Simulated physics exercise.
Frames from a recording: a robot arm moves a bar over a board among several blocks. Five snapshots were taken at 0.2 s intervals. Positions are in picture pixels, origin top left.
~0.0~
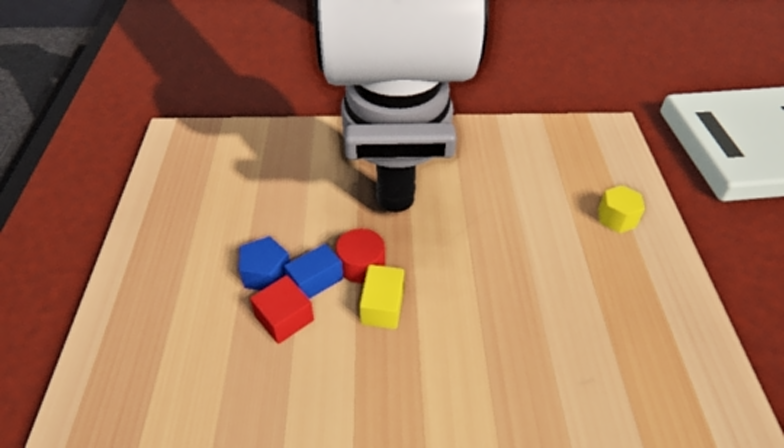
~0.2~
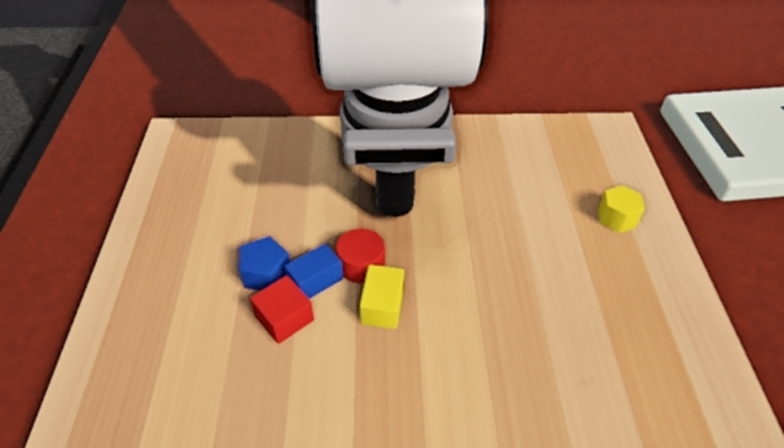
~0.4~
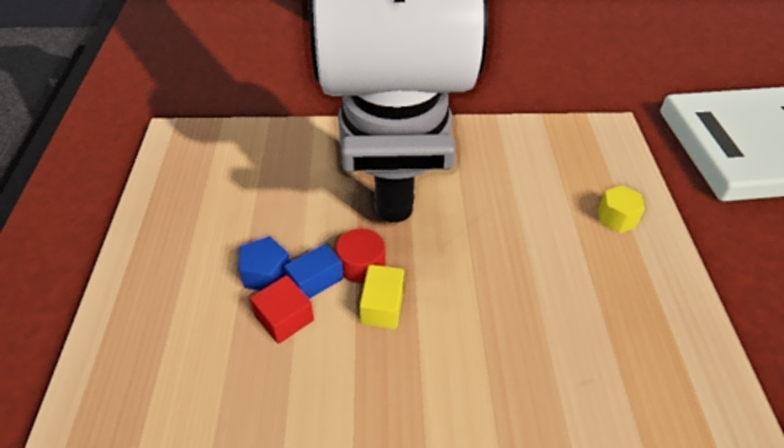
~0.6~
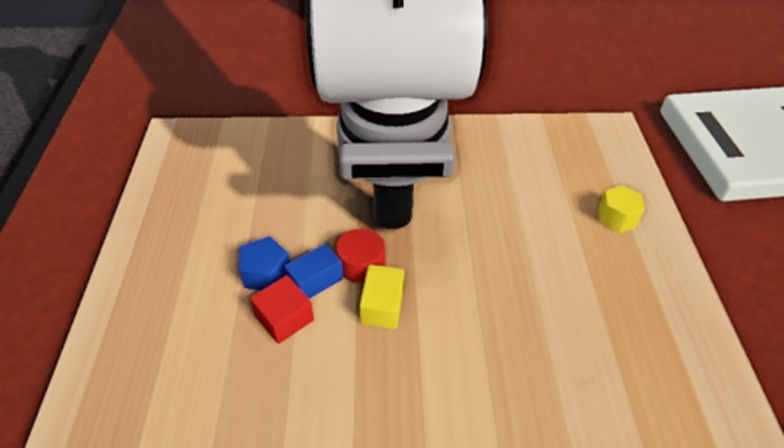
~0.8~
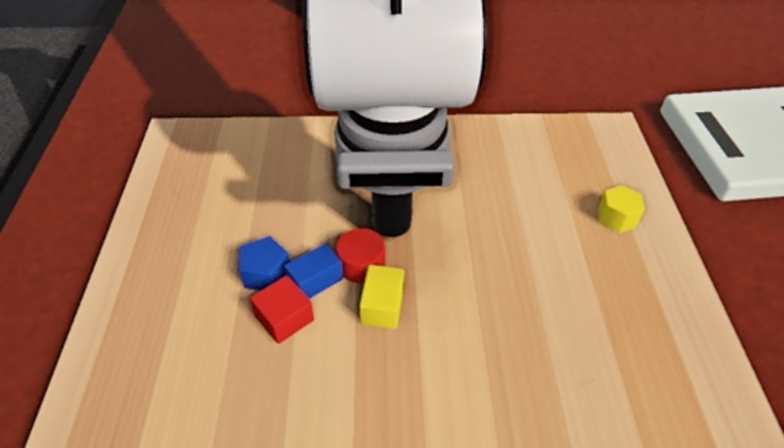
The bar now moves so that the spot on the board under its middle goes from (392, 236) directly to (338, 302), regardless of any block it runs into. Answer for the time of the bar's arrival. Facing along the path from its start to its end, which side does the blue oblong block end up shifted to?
Its sideways move is to the right.
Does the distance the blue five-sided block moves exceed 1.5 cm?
It seems not.
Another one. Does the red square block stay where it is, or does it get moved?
It gets displaced.
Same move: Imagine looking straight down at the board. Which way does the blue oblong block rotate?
With the clock.
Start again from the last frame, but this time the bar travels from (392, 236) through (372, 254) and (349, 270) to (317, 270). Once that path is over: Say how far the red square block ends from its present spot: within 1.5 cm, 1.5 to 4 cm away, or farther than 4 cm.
The middle band: 1.5 to 4 cm.
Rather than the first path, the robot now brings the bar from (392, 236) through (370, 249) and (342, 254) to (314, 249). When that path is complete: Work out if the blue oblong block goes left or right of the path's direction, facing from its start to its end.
It shifts to the left.
On the path given first. Halfway along, bar at (365, 256); blue five-sided block at (253, 253), turned 20° clockwise; red square block at (259, 313), turned 40° anticlockwise; blue oblong block at (283, 282), turned 45° clockwise; red circle at (336, 279); yellow oblong block at (384, 303), turned 50° anticlockwise.
At the end, bar at (337, 291); blue five-sided block at (251, 251), turned 25° clockwise; red square block at (257, 315), turned 35° anticlockwise; blue oblong block at (275, 284), turned 50° clockwise; red circle at (311, 321); yellow oblong block at (384, 303), turned 50° anticlockwise.
